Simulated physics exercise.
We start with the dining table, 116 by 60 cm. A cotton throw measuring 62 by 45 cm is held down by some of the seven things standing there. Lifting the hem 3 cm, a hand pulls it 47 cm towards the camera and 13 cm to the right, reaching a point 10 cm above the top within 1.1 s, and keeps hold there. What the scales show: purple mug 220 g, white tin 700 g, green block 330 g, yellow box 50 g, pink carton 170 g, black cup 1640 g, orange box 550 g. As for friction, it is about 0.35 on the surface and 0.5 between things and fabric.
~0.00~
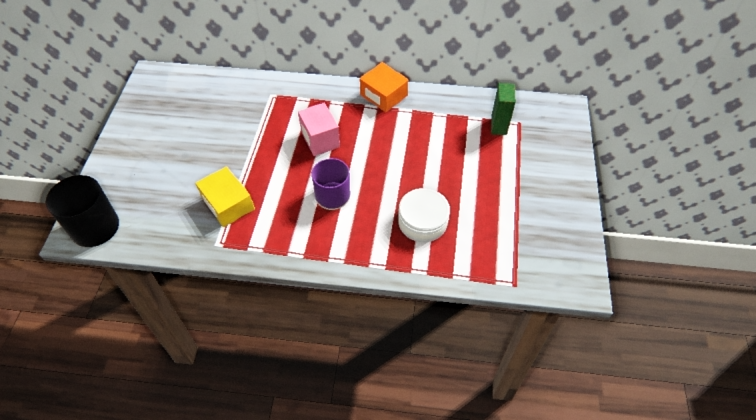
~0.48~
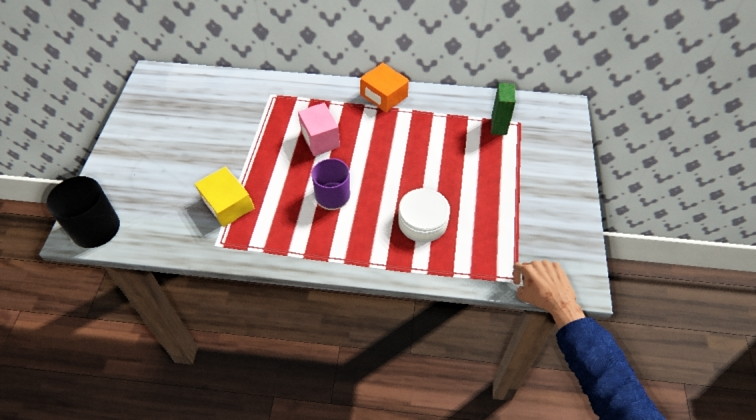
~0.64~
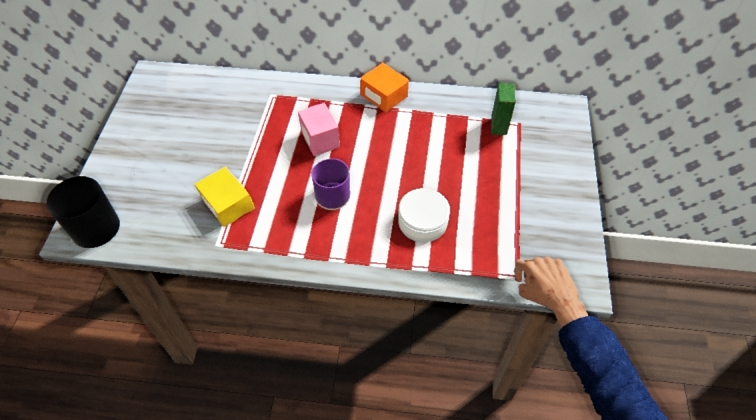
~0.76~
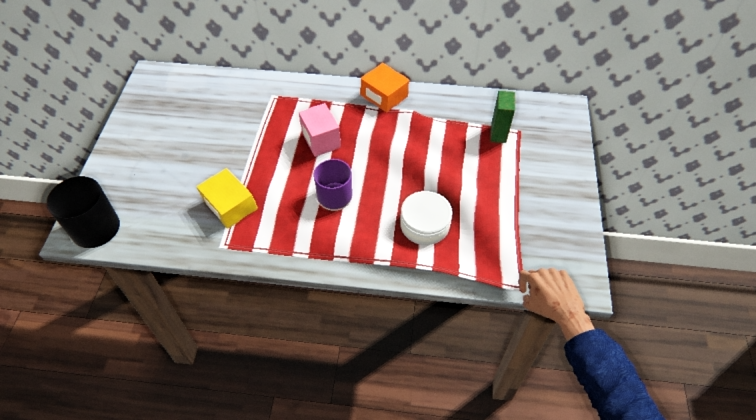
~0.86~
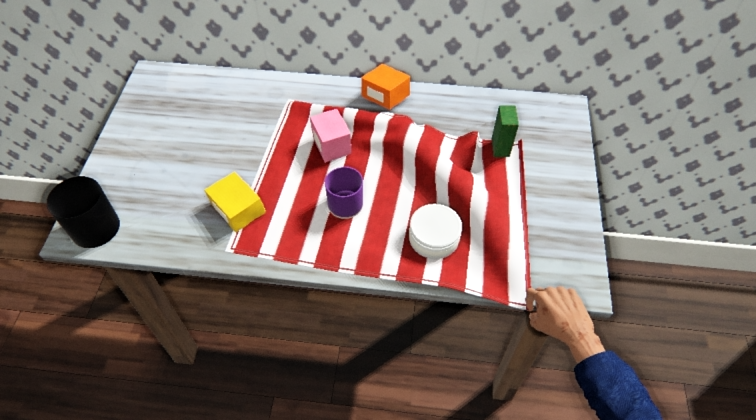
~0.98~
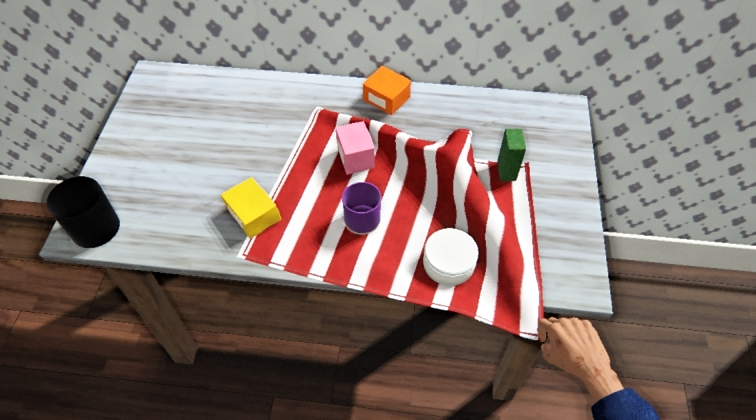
A hand reached in and pulled the red-and-white striped cloth toward the camera and slightly right, bunching it up as the mug, pink block, white tin, green block and yellow box shifted along with it.
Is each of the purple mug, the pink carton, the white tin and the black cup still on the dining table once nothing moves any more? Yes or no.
Purple mug no, pink carton no, white tin no, black cup yes.
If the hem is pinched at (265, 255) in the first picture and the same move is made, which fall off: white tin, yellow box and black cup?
Log - white tin: Off the top; yellow box: Off the top; black cup: Still on top.
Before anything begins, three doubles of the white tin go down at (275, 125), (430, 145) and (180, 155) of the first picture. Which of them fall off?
Taking them one by one: Is lost, then is lost, then is left on top.
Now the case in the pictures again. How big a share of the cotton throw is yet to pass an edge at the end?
Some 0 in a hundred.
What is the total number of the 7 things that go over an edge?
In total, 5 of the things.
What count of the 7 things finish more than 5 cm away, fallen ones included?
Total: 5.
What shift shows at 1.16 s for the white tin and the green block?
White tin 20 cm, green block 25 cm.
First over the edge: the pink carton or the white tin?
First: White.
At 1.2 s, 75 % of the cotton throw is still over the top; white tin 22 cm off its start, pink carton 21 cm off its start, purple mug 19 cm off its start.
At 1.4 s, 35 % of the cotton throw is still over the top; pink carton 40 cm off its start, white tin over the edge, purple mug 36 cm off its start.
At 1.5 s, 0 % of the cotton throw is still over the top; pink carton 64 cm off its start at (490, 356), white tin over the edge, purple mug over the edge.
At 1.7 s, 0 % of the cotton throw is still over the top; pink carton over the edge, white tin over the edge, purple mug over the edge.
At 3.3 s, 0 % of the cotton throw is still over the top; pink carton over the edge, white tin over the edge, purple mug over the edge, black cup 0 cm off its start at (74, 197).
